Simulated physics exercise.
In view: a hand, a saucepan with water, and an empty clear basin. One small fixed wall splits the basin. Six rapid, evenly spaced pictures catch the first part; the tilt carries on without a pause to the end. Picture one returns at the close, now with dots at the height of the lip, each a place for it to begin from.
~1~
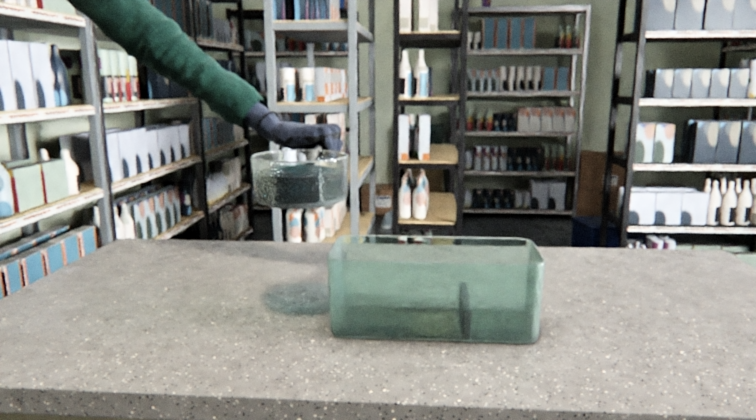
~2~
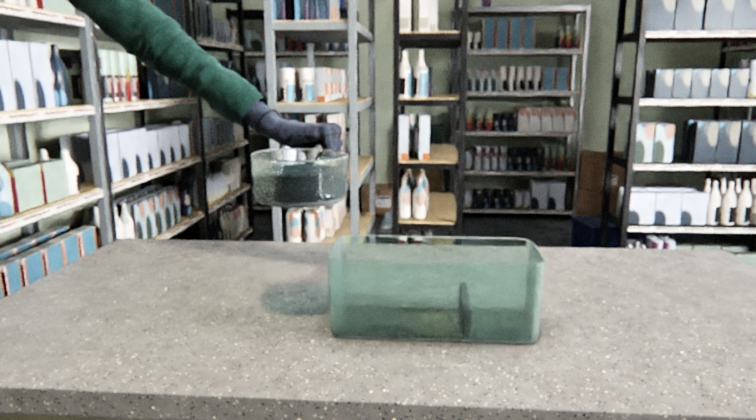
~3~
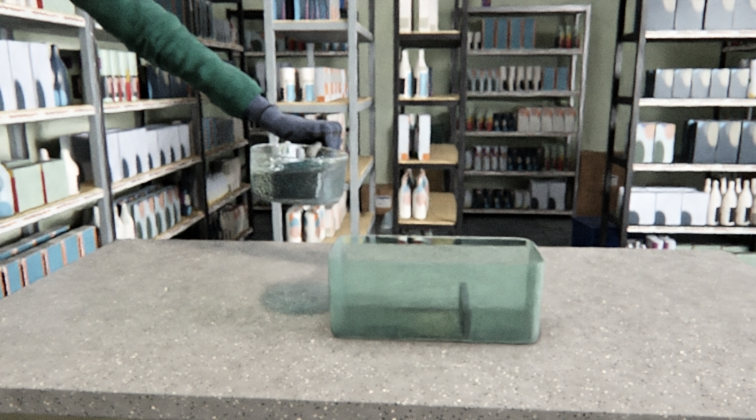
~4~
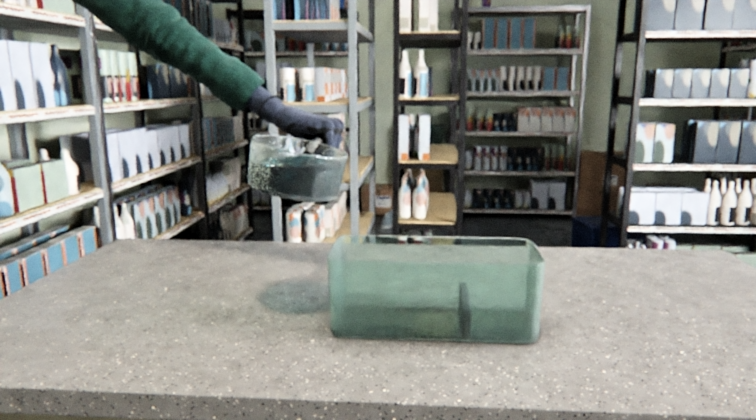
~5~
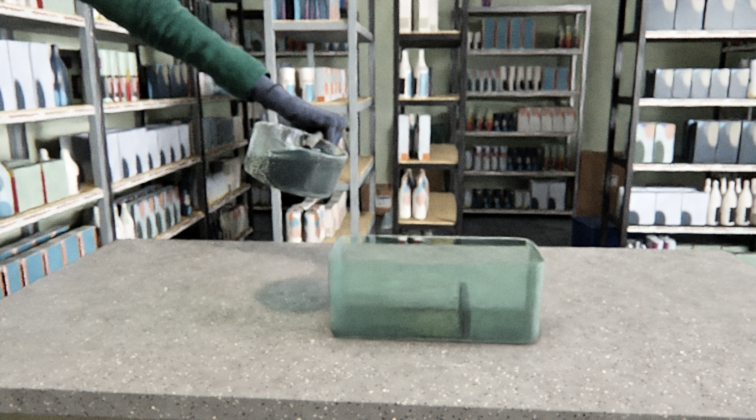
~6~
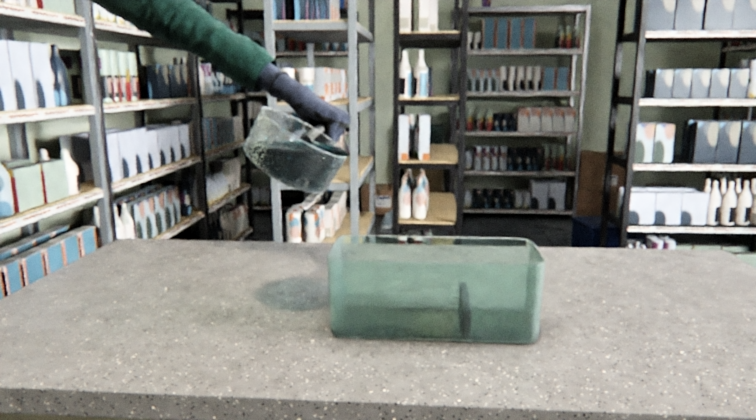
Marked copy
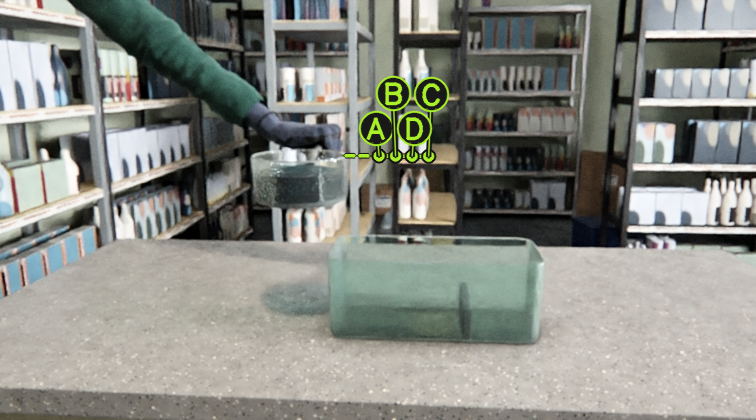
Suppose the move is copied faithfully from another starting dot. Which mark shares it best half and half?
Choose B.
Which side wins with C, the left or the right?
The right side.
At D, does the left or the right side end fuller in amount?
The right one.
On the marked copy, A at (379, 155); B at (395, 156); C at (428, 156); D at (412, 156).
For dot A, about 86 % ends left of the wall and 12 % right of it.
For dot B, about 49 % ends left of the wall and 49 % right of it.
For dot C, about 12 % ends left of the wall and 87 % right of it.
For dot D, about 18 % ends left of the wall and 81 % right of it.
